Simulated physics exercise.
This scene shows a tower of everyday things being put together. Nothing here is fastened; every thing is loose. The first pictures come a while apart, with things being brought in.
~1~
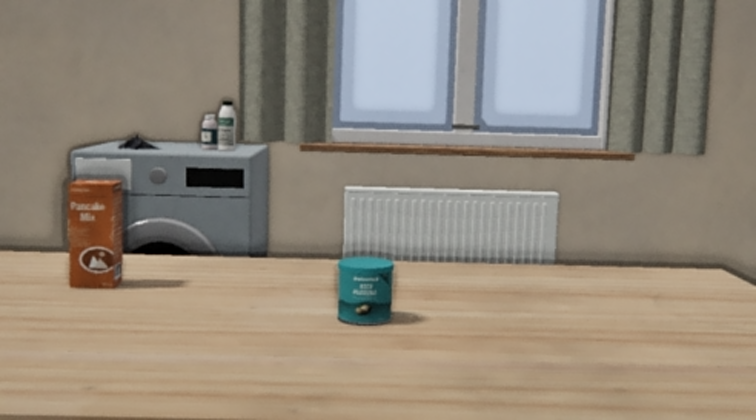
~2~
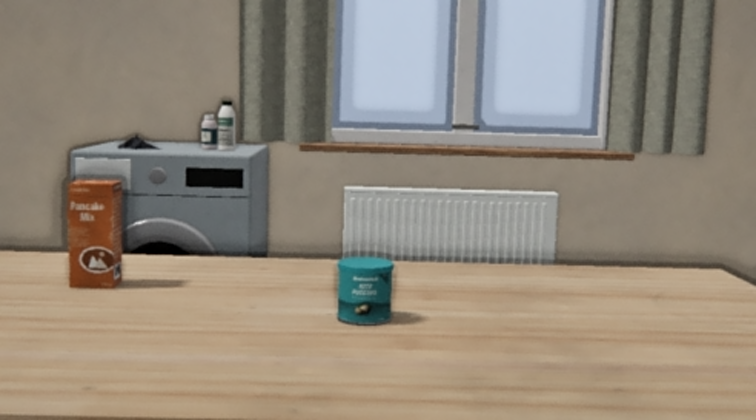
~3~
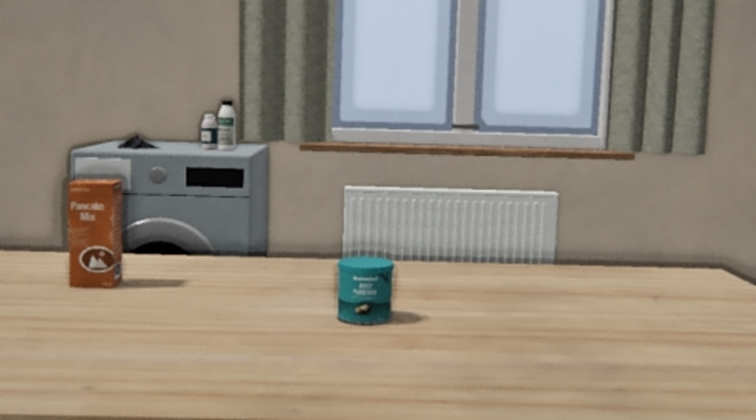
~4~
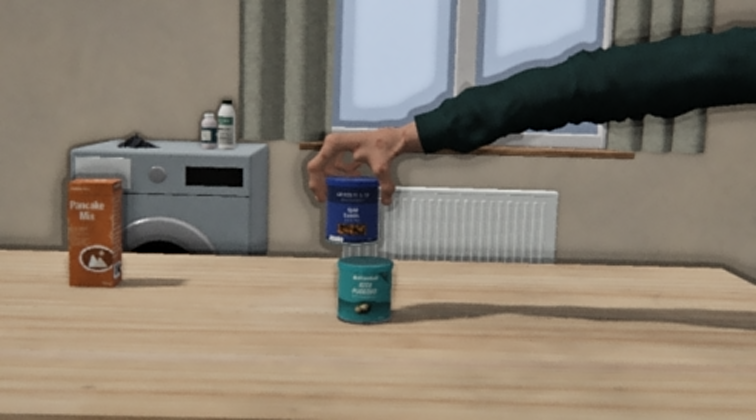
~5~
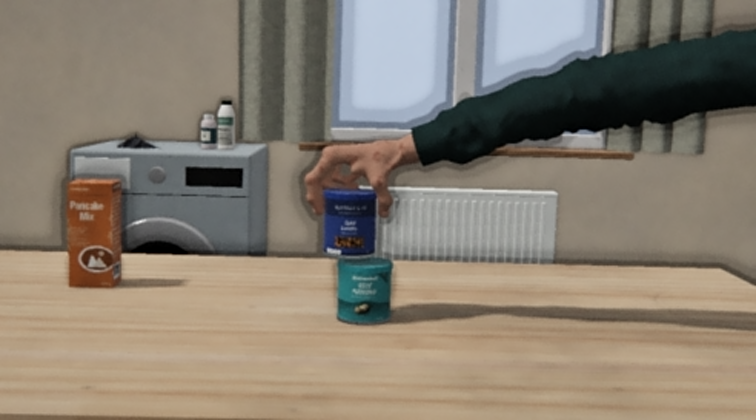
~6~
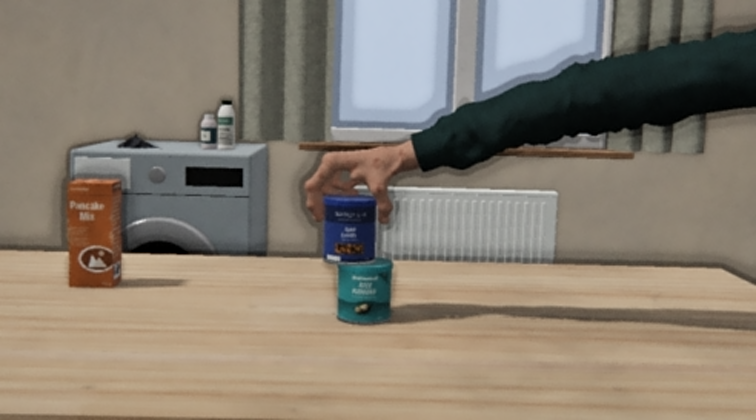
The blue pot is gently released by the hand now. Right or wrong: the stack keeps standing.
Right, it keeps standing.
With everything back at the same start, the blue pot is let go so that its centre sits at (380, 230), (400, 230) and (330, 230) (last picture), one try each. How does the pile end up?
The pile remains standing the first time, collapses the second time and collapses the third time.
Then, 0.30 s after the last picture, nothing has stirred.
Then, 0.70 s after the last picture, blue pot resting near (350, 229).
At rest, all 3 in place. Seen from the same camera at the end, blue pot near (350, 229). The pile keeps its balance.
